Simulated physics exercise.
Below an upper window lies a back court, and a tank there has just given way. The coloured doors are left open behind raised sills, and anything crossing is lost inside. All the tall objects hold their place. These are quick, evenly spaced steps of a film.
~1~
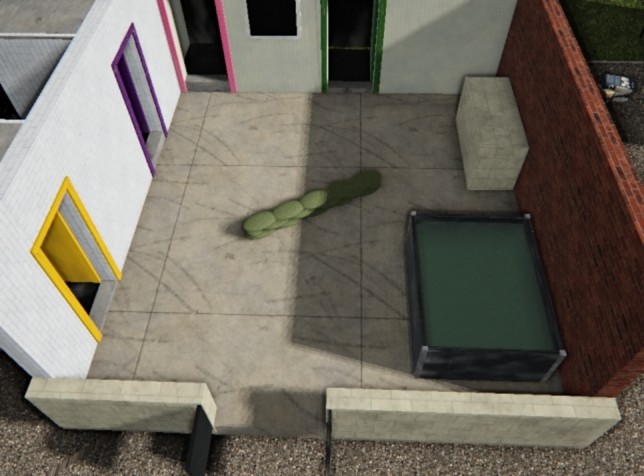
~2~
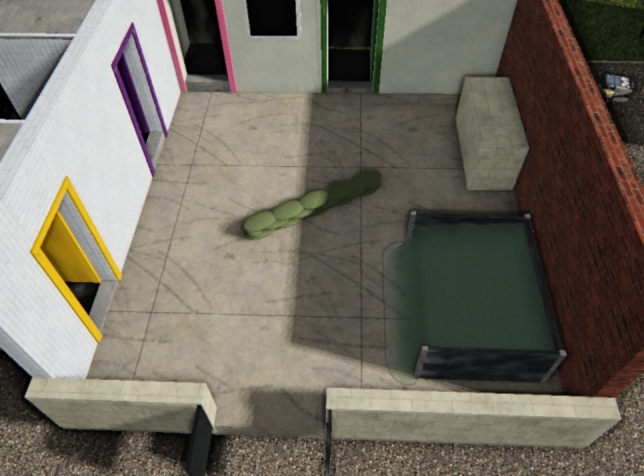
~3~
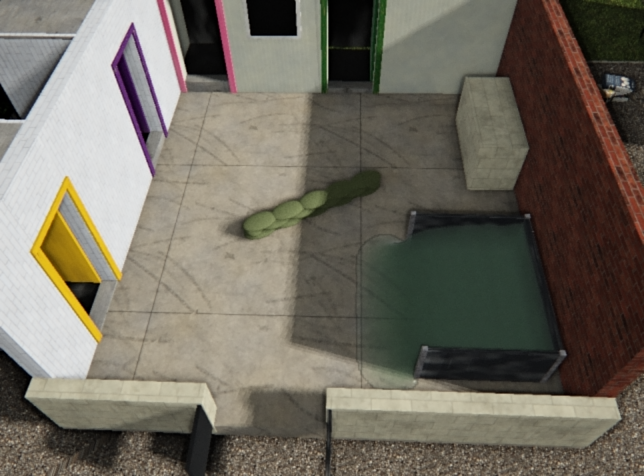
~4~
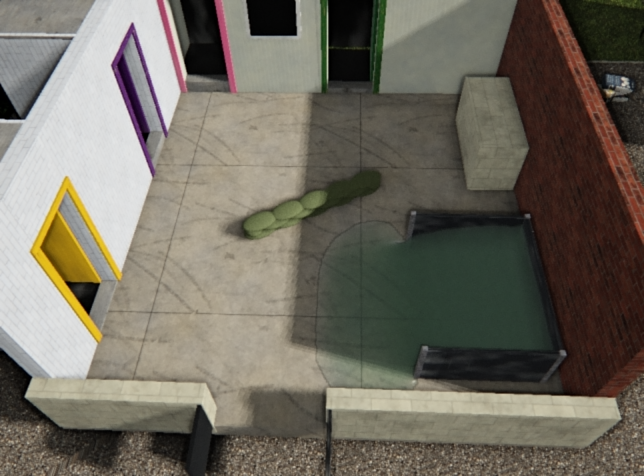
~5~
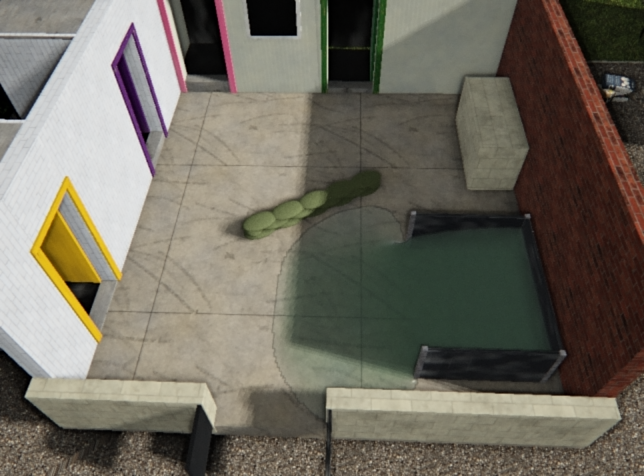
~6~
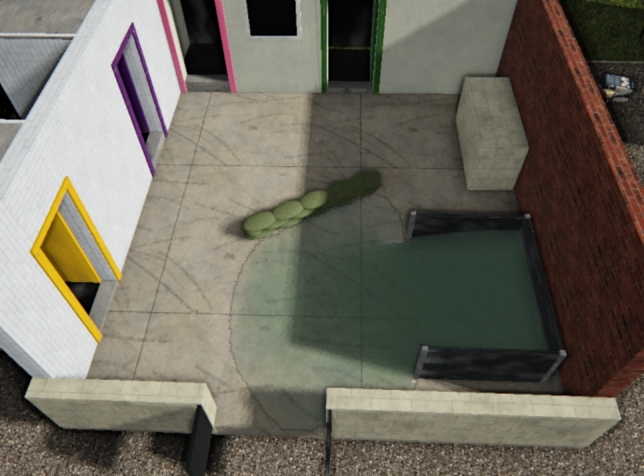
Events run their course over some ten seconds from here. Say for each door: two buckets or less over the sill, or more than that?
As I see it, the yellow door goes over two buckets. The green door does not go over two buckets. The pink door does not go over two buckets. The purple door does not go over two buckets.
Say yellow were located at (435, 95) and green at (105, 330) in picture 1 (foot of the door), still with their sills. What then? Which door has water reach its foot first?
I'd say the green door is reached first.
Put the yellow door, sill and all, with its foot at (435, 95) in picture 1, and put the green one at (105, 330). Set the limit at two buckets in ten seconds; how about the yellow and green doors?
I'd say yellow falls short, while green overflows.
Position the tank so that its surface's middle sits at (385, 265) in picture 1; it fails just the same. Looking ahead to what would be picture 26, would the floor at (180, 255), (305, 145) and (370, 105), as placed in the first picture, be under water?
Going through them in that order: Waterlogged, still bare and still bare.
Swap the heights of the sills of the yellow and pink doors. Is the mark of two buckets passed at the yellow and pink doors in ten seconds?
Lab note - yellow above the cap, pink above the cap.
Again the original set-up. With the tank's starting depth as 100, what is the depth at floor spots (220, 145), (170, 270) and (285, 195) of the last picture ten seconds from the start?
Going place by place: 8 %, 6 % and 0 %.
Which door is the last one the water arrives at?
Answer - the green one.
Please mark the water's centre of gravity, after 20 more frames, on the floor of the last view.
About (257, 289).
A moment on, water covers 35 % of the floor; the yellow door under two buckets in, the green door not reached, the pink door not reached, the purple door not reached.
Next, water covers 40 % of the floor; the yellow door far over two buckets in, the green door not reached, the pink door not reached, the purple door not reached.
Then, water covers 55 % of the floor; the yellow door far over two buckets in, the green door not reached, the pink door wet at the sill, nothing in, the purple door wet at the sill, nothing in.
Later, water covers 70 % of the floor; the yellow door far over two buckets in, the green door wet at the sill, nothing in, the pink door wet at the sill, nothing in, the purple door wet at the sill, nothing in.
In the end, water covers 90 % of the floor; the yellow door far over two buckets in, the green door wet at the sill, nothing in, the pink door wet at the sill, nothing in, the purple door wet at the sill, nothing in.
